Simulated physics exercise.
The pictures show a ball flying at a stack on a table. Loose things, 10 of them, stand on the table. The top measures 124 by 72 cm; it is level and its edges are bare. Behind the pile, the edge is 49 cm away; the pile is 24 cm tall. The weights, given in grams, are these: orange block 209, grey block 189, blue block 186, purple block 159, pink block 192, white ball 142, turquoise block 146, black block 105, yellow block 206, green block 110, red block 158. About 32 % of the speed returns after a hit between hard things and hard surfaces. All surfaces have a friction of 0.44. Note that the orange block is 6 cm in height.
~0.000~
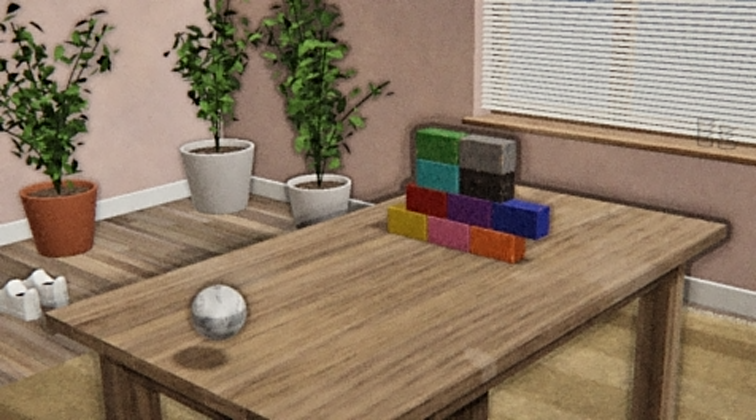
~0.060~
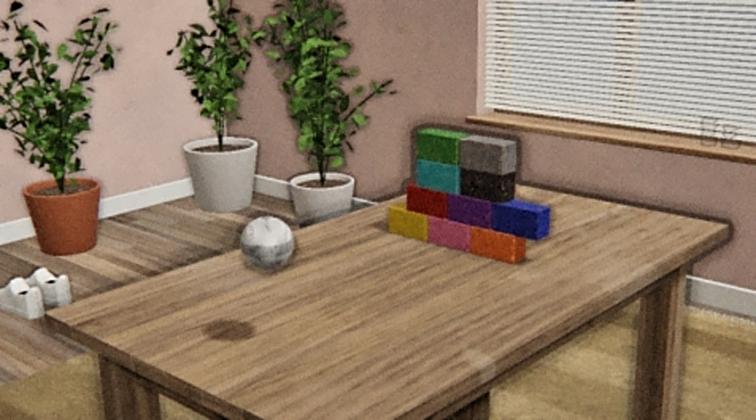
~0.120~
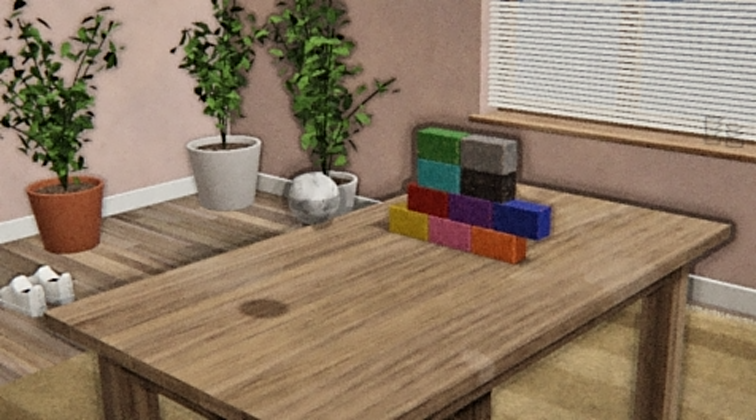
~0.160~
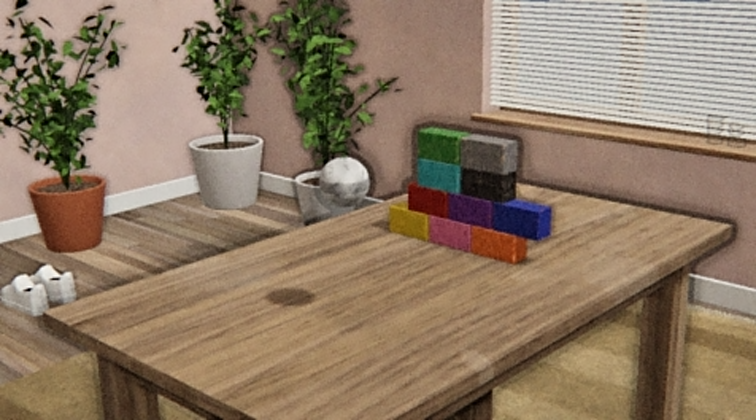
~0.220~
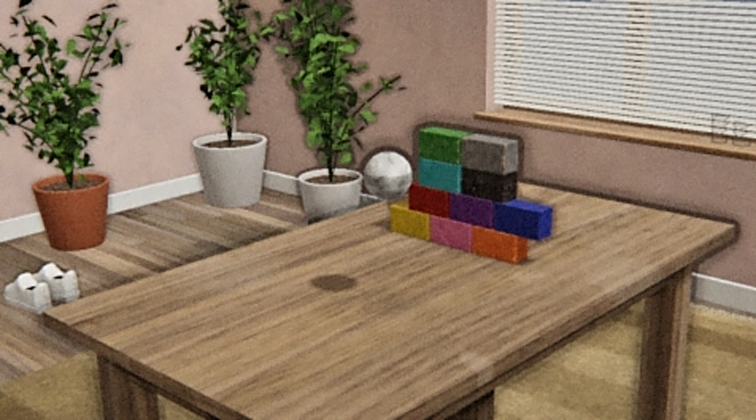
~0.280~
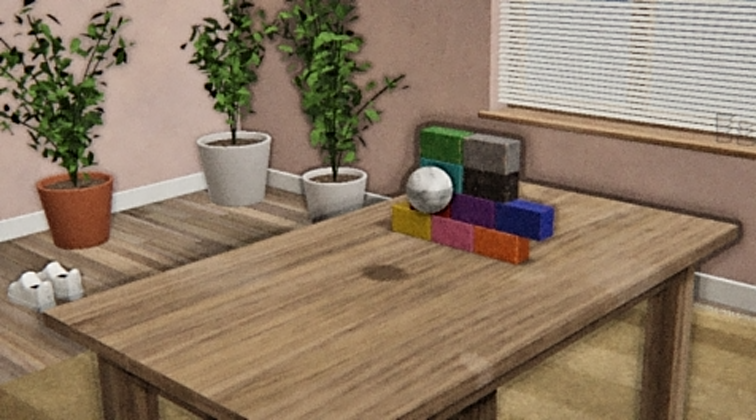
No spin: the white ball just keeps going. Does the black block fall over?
It is still on its base.
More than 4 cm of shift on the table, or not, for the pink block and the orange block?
The pink block stays put; the orange block ends elsewhere.
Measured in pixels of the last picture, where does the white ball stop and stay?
It settles at around (501, 245).
After 0.38 s, white ball near (489, 248).
After 0.48 s, white ball near (498, 243); blue block 19° off upright; orange block moved 7 cm.
In the end (1.1 s), toppled on the table, blue block; not toppled but over 4 cm from the start, orange block; the other 8 under 4 cm from the start. At the end, from the last picture's camera, black block near (495, 181).
